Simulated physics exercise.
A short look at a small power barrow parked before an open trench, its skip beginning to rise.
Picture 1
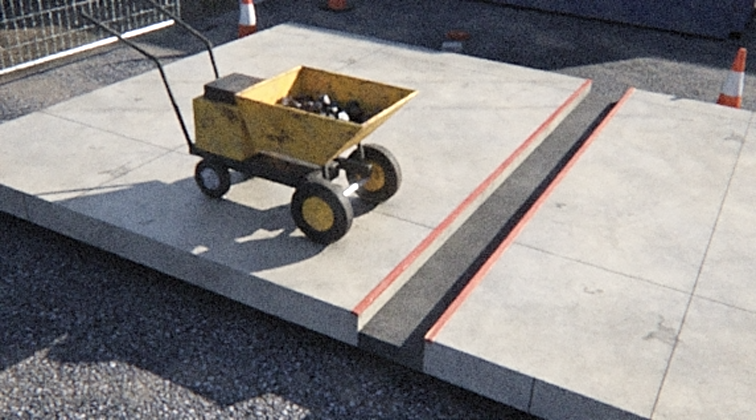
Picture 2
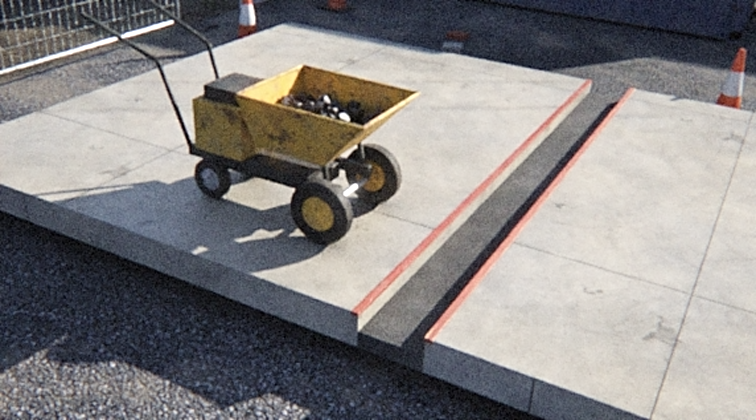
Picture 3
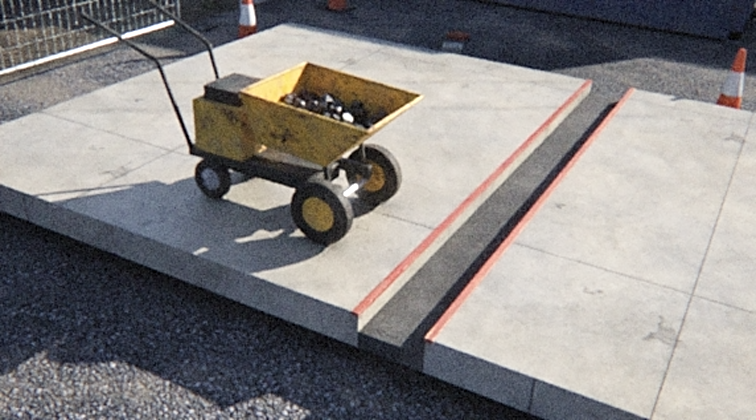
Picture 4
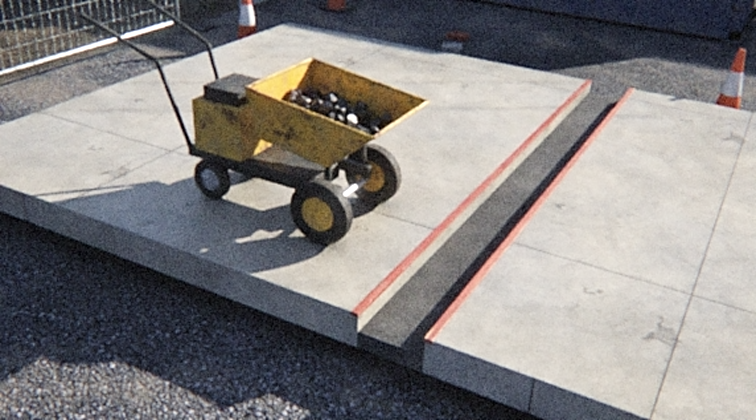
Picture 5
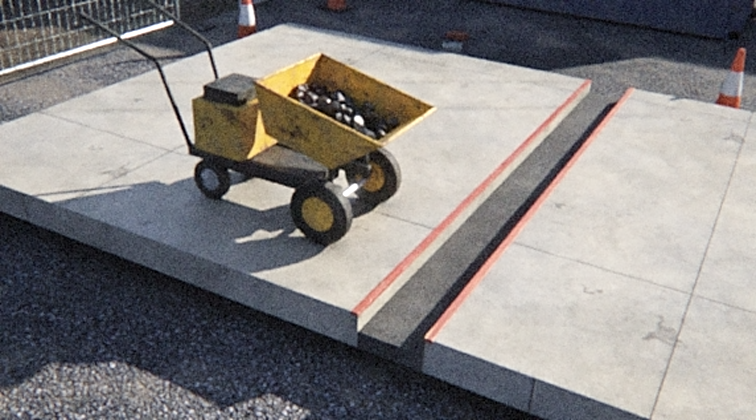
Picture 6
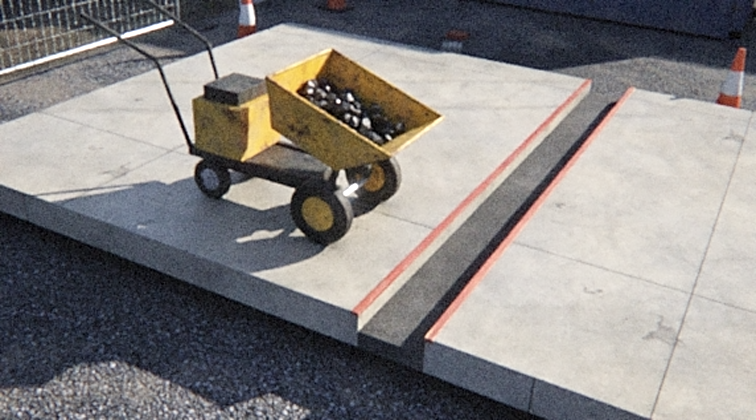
At the start, a small yellow barrow loaded with dark lumps stands on pale concrete slabs, its skip level, beside a shallow red-edged trench. The wheels stay still while the skip begins to tilt forward to the right, slightly at first, then clearly, its back rising and its front lip lowering.
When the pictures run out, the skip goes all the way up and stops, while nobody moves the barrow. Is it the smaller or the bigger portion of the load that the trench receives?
The bigger portion.
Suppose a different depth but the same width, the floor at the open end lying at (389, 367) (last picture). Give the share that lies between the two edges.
It works out to some 100 percent.
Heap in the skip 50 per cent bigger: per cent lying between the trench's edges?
Something near 60 percent of it.
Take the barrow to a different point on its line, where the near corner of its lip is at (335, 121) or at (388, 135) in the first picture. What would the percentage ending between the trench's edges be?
First some 60, then 30 per cent.
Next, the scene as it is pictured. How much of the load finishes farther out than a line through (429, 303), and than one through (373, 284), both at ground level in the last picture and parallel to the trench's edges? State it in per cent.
Roughly 30 and 80 %.
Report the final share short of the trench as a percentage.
Roughly 0 in a hundred.
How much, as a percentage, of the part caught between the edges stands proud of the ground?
Share: Around 15 %.
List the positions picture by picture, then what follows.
The first frame shows lip of the skip at (361, 128), level; top of the load at (317, 110), lumps of coal; first edge of the trench at (381, 286); far edge at (452, 310), the trench over half as wide as the skip, and shallow for its width.
The second frame shows lip of the skip at (362, 129), level; top of the load at (318, 110).
The third frame shows lip of the skip at (367, 133), tipped barely; top of the load at (321, 109).
The fourth frame shows lip of the skip at (373, 139), tipped a little; top of the load at (302, 102).
The fifth frame shows lip of the skip at (381, 146), tipped a little; top of the load at (309, 99).
The sixth frame shows lip of the skip at (390, 156), tipped clearly; top of the load at (316, 105); first edge of the trench at (381, 286); far edge at (452, 310).
Soon after the last picture, skip tipped steeply; all in the skip.
A little later, skip tipped right over; most in the skip; about a quarter in or heaped over the trench.
Later still, skip tipped right over; about a quarter in the skip; about two thirds in or heaped over the trench; a stray few beyond it.
At rest, skip tipped right over; about a quarter in the skip; about two thirds in or heaped over the trench; a stray few beyond it.
